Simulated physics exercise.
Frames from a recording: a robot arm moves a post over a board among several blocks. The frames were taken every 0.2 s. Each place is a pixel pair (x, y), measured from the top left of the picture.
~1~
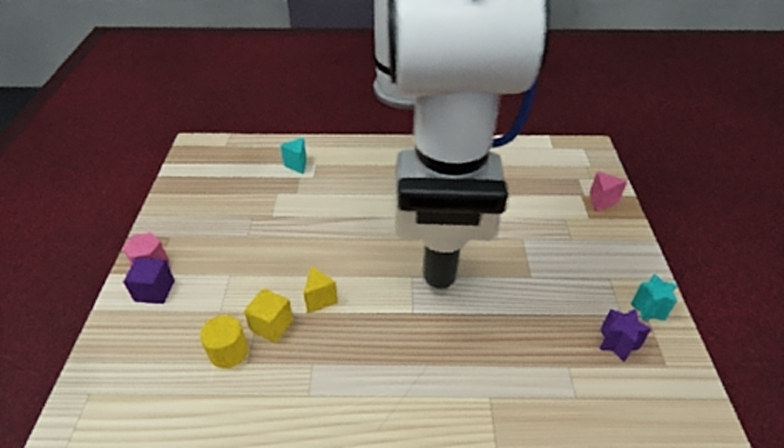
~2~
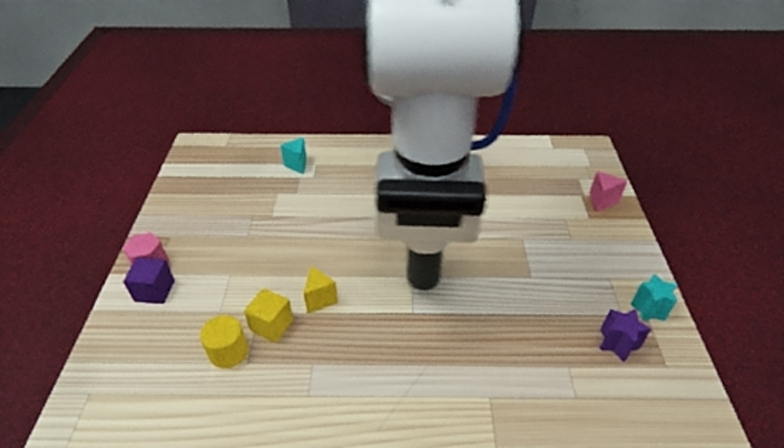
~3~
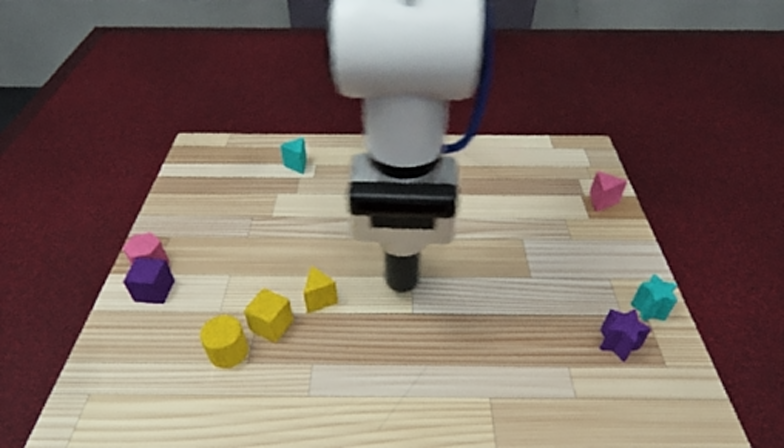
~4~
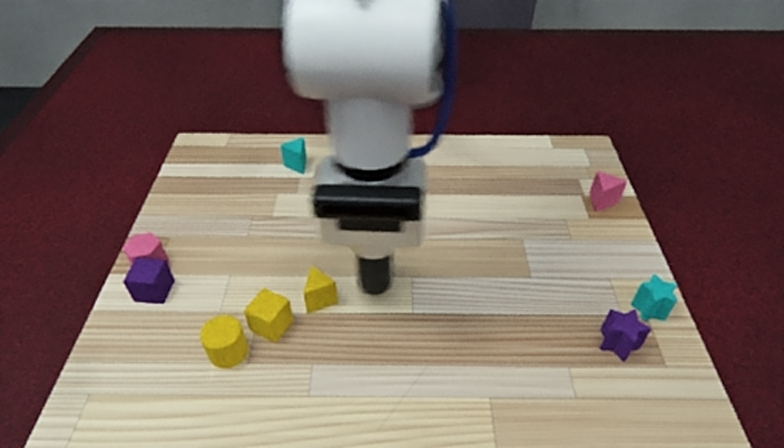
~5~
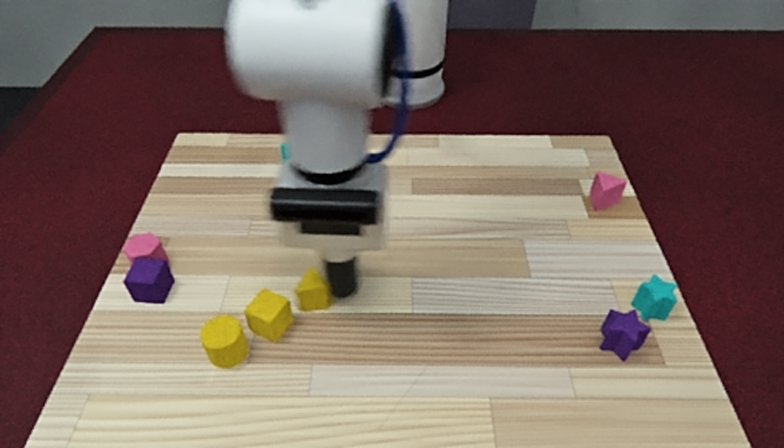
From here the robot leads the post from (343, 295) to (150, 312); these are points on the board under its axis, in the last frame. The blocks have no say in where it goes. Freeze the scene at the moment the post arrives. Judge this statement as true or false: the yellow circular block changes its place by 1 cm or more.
False - the claim does not hold.
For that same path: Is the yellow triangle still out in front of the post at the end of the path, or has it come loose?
The post still pushes it.
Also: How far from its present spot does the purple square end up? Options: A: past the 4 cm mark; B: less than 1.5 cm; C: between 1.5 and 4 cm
C: Between 1.5 and 4 cm.
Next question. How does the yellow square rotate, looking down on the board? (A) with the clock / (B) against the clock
Correct choice: B.
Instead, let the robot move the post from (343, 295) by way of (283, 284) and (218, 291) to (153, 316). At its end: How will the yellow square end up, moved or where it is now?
The block moves away from its spot.
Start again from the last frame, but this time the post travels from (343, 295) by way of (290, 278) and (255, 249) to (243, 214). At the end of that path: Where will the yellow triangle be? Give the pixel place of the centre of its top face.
At the end it should sit near (283, 282).
The first path, step by step. One third of the way, post (277, 292); yellow square (259, 308), turned 30° anticlockwise; yellow triangle (245, 287).
Two thirds of the way, post (212, 298); yellow square (258, 309), turned 35° anticlockwise; yellow triangle (177, 296).
At the end, post (145, 304); purple square (128, 268), turned 30° clockwise; yellow circular block in place; yellow square (258, 309), turned 35° anticlockwise; yellow triangle (110, 309), turned 20° anticlockwise.
